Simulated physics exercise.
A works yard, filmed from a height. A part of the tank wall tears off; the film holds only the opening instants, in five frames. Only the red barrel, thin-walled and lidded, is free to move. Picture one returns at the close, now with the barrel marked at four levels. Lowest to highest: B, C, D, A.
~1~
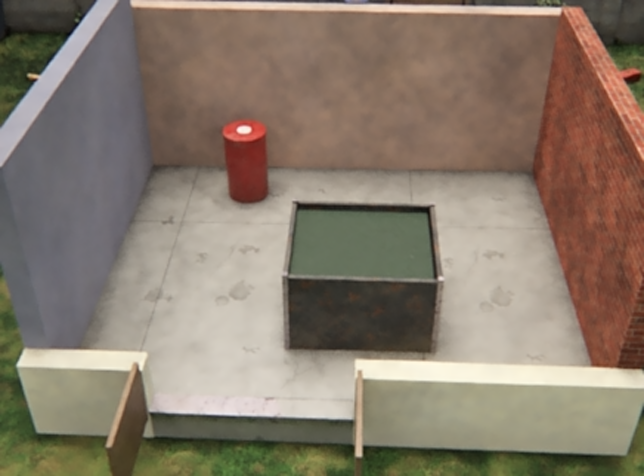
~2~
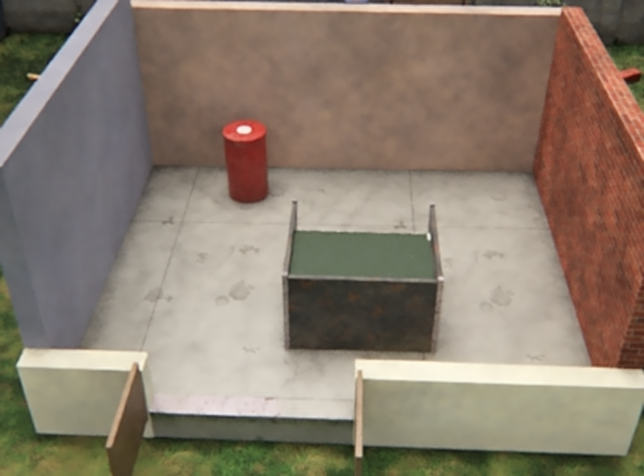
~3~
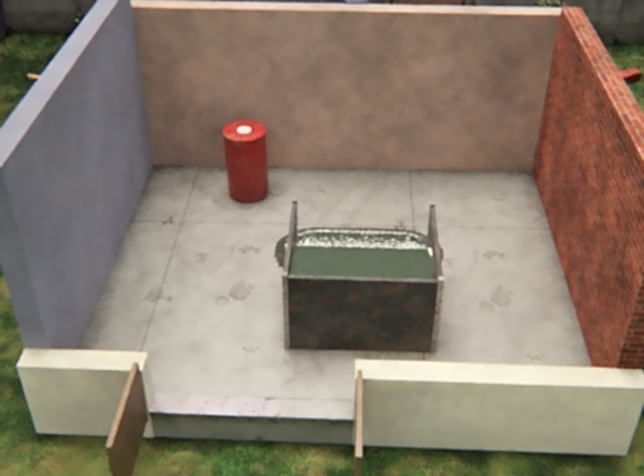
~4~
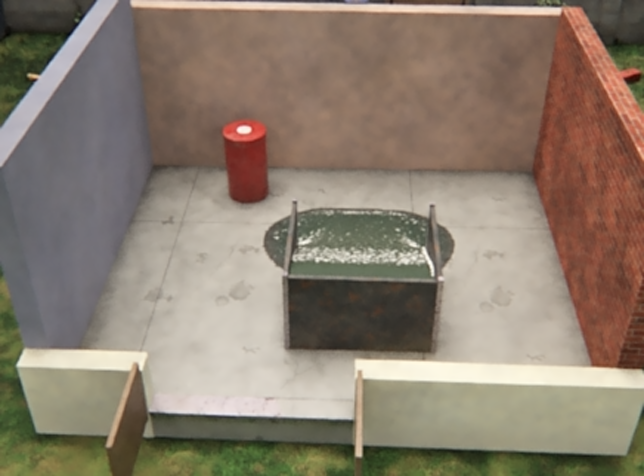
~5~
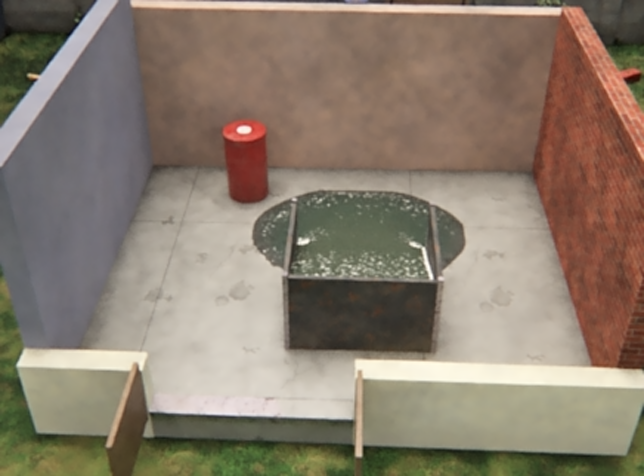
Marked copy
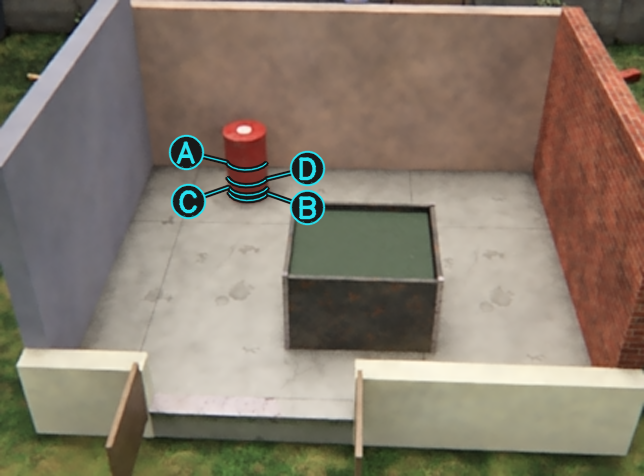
We see a walled yard with a red barrel standing behind a dark tank of greenish water; the tank's far side disappears, and water pours out, spreading across the concrete backward and to both sides while the barrel stays still.
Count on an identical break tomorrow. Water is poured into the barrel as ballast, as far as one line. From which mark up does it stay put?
Go for A.
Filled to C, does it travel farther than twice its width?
Yes, clearly.
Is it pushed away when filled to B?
Yes, it does.
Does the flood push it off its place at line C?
Yes.
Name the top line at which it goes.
Line D.
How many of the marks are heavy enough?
One of the four.
On the marked copy, A at (244, 169); B at (246, 200); C at (246, 195); D at (245, 185); from the bottom up B, C, D, A.
Choosing A, it does not move.
Choosing B, it is pushed about 5 times its own width away.
Choosing C, it is pushed about 6 times its own width away.
Choosing D, it is pushed about half its own width away.
